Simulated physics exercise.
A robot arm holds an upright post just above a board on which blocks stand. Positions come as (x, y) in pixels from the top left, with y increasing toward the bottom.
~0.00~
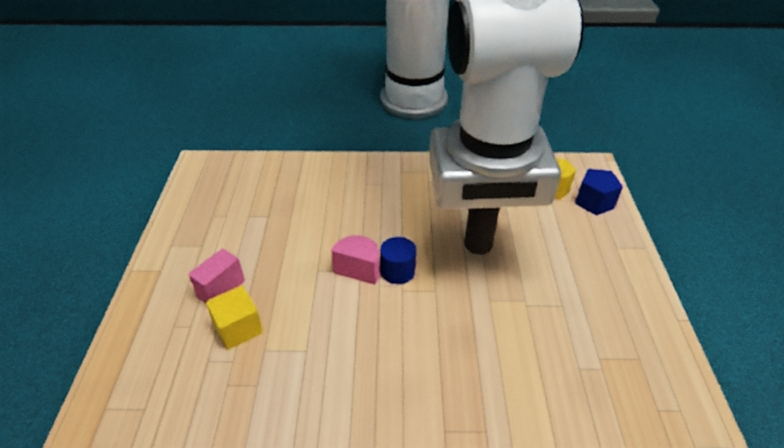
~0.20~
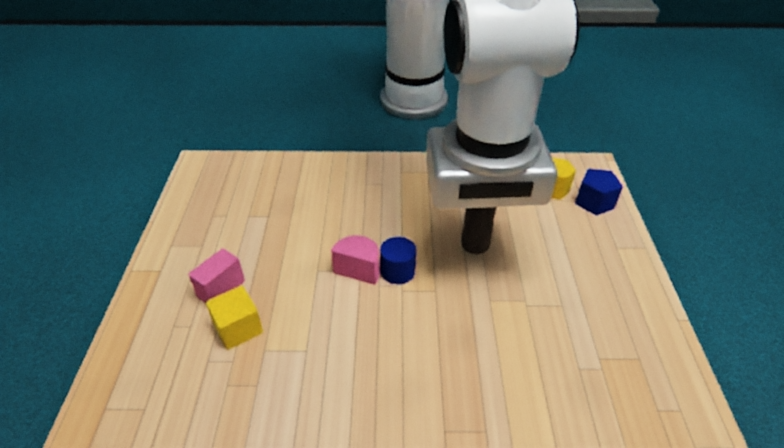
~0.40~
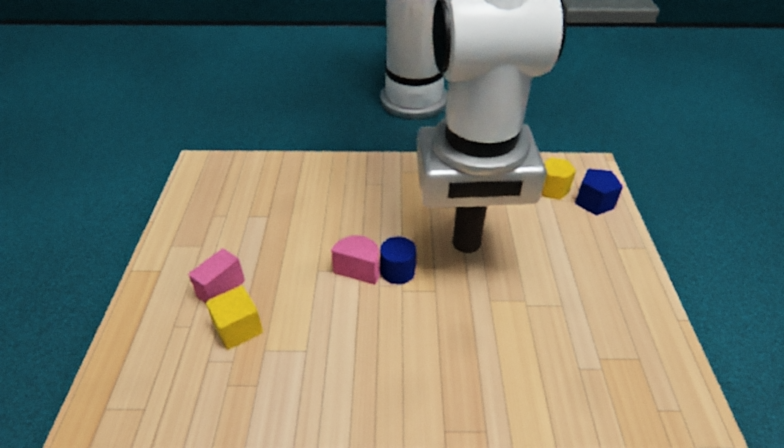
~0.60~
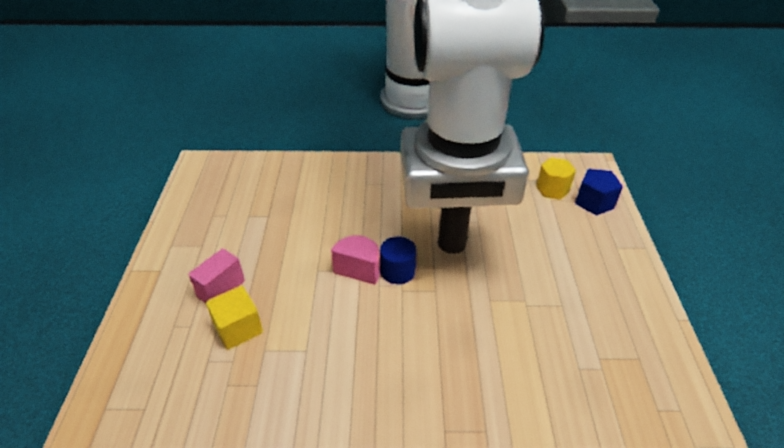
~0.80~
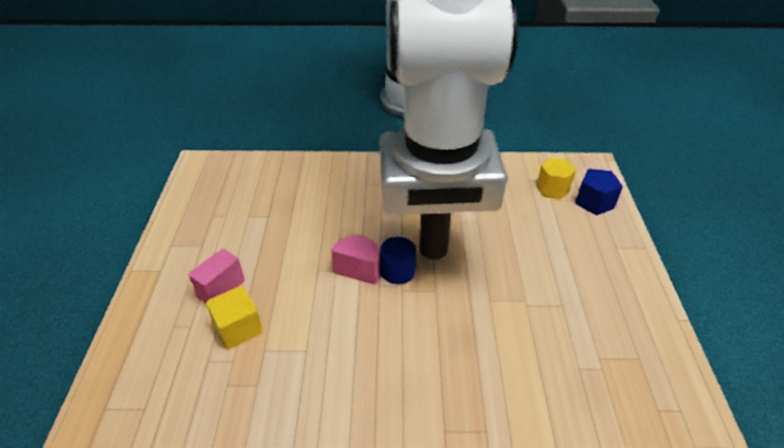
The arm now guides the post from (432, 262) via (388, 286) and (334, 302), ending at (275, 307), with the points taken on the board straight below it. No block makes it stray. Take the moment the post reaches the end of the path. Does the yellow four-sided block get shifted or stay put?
The yellow four-sided block will not stay where it is.
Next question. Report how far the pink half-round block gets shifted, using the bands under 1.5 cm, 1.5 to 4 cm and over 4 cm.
My prediction: Over 4 cm.
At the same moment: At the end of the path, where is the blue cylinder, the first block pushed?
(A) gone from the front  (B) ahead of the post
It's B.
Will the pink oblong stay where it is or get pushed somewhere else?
Put simply, it stays right there.
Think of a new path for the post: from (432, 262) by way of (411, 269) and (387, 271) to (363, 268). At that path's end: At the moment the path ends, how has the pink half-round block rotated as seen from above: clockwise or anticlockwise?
The block turns clockwise.
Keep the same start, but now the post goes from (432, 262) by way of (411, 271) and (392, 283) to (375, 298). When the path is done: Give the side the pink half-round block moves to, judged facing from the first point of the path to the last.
Side: Right.
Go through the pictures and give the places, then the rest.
The first picture shows tip of the post at (478, 245), middles of tops, pink oblong at (214, 266), yellow four-sided block at (231, 306), pink half-round block at (358, 247), blue cylinder at (398, 249).
The second picture shows post at (475, 244), nothing pushed.
The third picture shows post at (467, 243), nothing pushed.
The fourth picture shows post at (452, 244), nothing pushed.
The fifth picture shows post at (433, 249), pink oblong at (214, 266), yellow four-sided block at (231, 306), pink half-round block at (358, 247), blue cylinder at (398, 249).
On the path given first. One third of the way, post at (387, 274); pink half-round block at (326, 253), turned 70° clockwise; blue cylinder at (353, 271).
Two thirds of the way, post at (332, 290); pink half-round block at (314, 253), turned 110° clockwise; blue cylinder at (295, 285).
At the end, post at (272, 295); pink oblong unmoved; yellow four-sided block at (198, 316), turned 20° anticlockwise; pink half-round block at (314, 253), turned 110° clockwise; blue cylinder at (233, 293).
